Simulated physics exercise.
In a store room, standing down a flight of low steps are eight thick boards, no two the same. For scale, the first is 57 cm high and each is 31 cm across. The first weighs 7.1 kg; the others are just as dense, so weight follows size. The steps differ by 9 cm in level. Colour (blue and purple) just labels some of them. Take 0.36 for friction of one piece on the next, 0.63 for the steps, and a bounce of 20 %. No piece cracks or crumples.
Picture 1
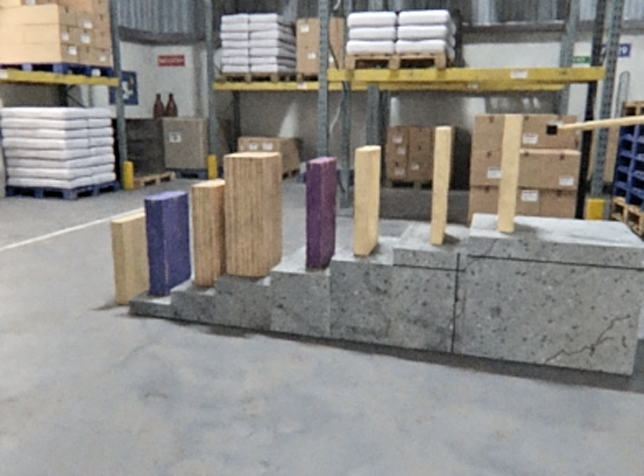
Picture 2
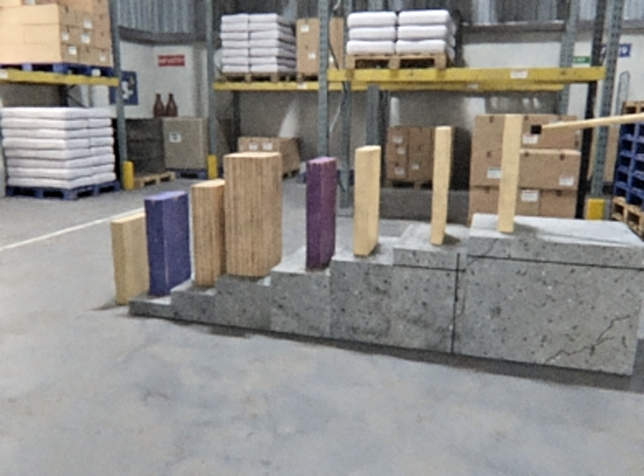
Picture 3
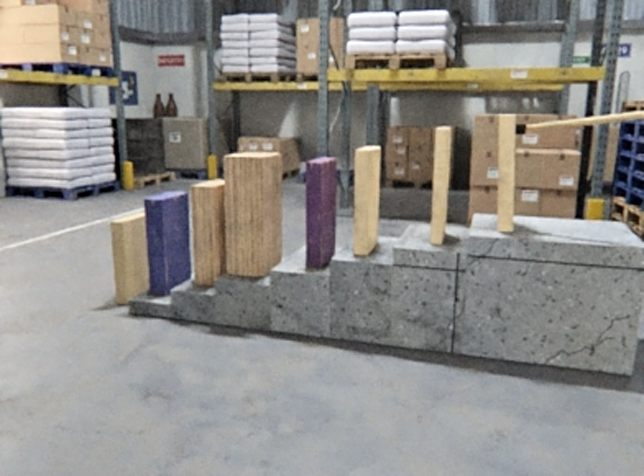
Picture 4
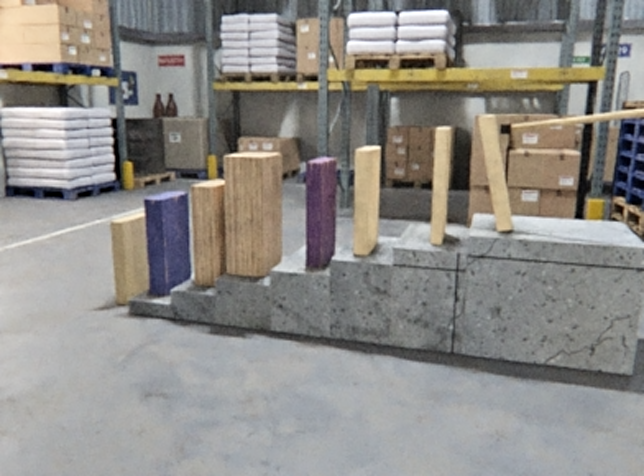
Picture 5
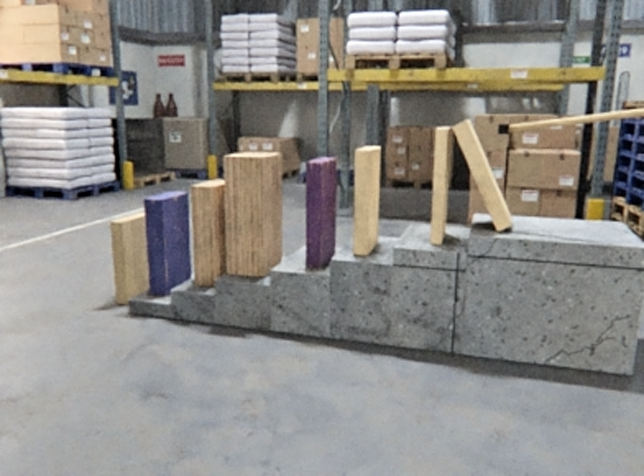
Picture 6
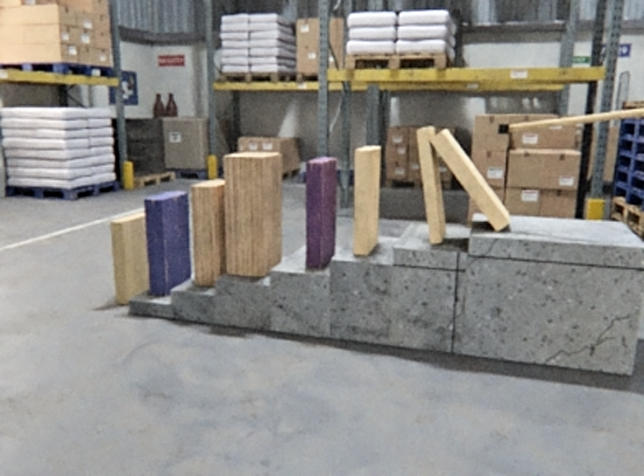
A pole pushing the top board on grey steps in a store room, the board tipping left and leaning against the next.
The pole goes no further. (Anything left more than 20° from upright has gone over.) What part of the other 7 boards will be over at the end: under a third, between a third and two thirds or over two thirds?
Ending over: More than two thirds.
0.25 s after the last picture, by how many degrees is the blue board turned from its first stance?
Roughly 0°.
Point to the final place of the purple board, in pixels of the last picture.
At about (270, 235).
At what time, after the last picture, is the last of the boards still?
At about 2.0 s.
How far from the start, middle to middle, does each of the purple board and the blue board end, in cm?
Purple 40, blue 50.
Then, 0.25 s after the last picture, 1 of the 7 other boards over.
Then, 0.77 s after the last picture, 3 of the 7 other boards over; purple board leaning 38°.
Then, 1.43 s after the last picture, 6 of the 7 other boards over; purple board leaning 68°; blue board leaning 32°.
Then, 1.63 s after the last picture, 7 of the 7 other boards over; blue board lying flat; purple board leaning 69°.
At rest, 7 of the 7 other boards over; blue board lying flat; purple board leaning 73°. That is 100 per cent. Not one is left standing. As the last picture would show them, middles, blue board near (119, 274), purple board near (270, 235).
